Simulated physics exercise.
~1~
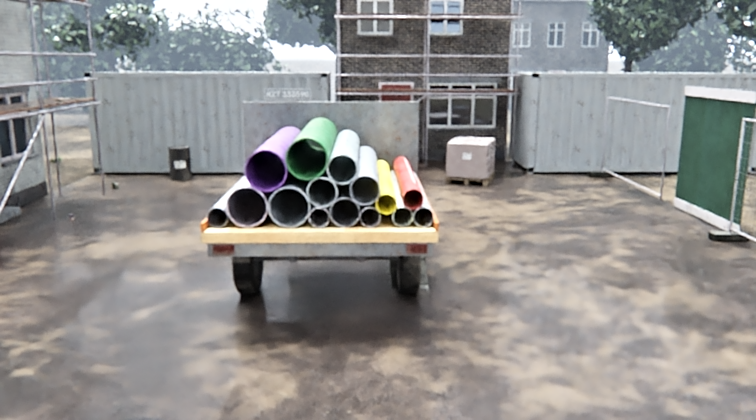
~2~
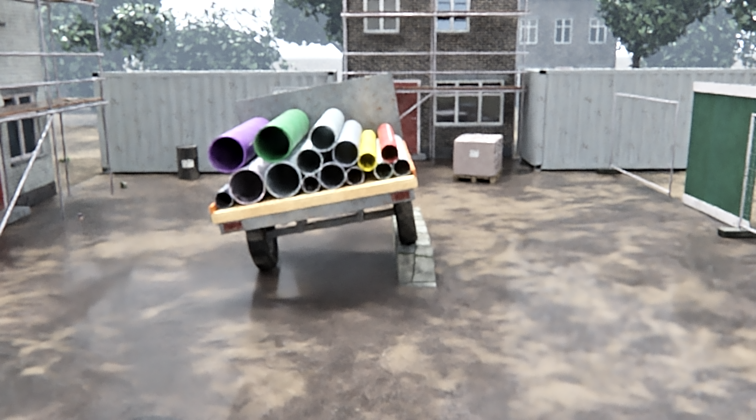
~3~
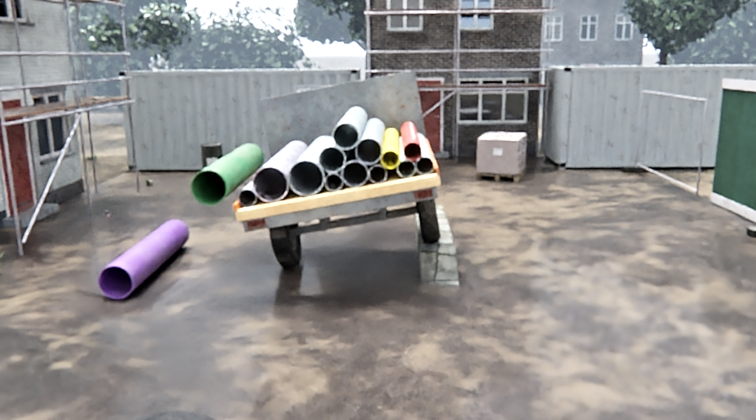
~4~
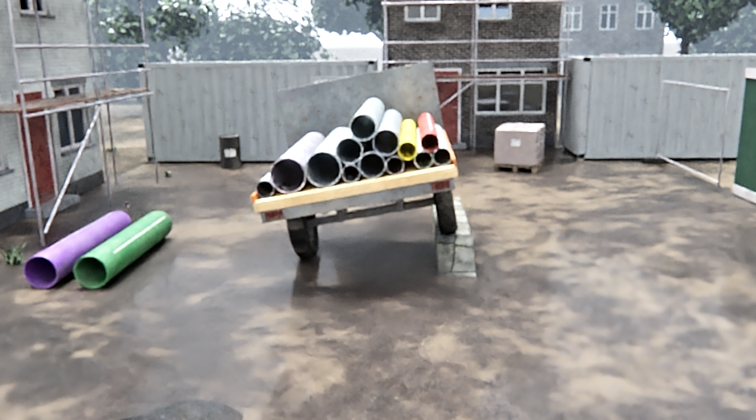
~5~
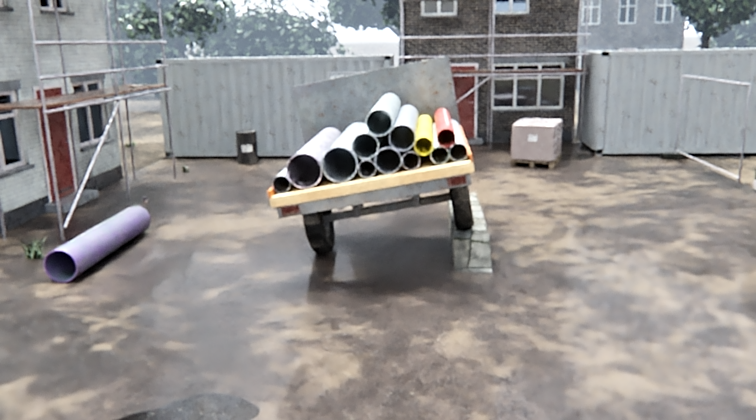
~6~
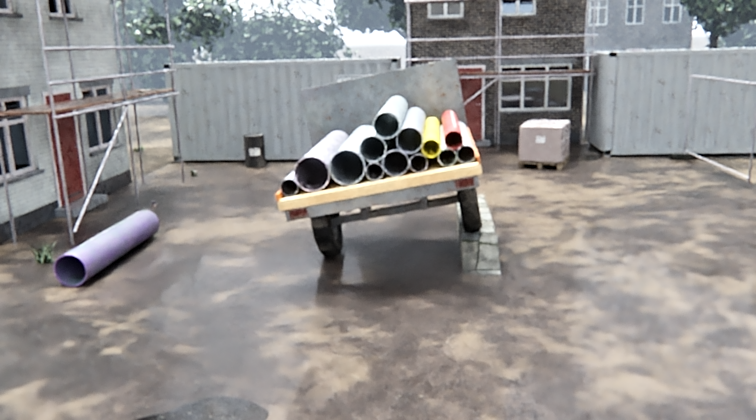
A pipe trailer tilts on a ramp, drops its purple and green pipes left, stays tilted.
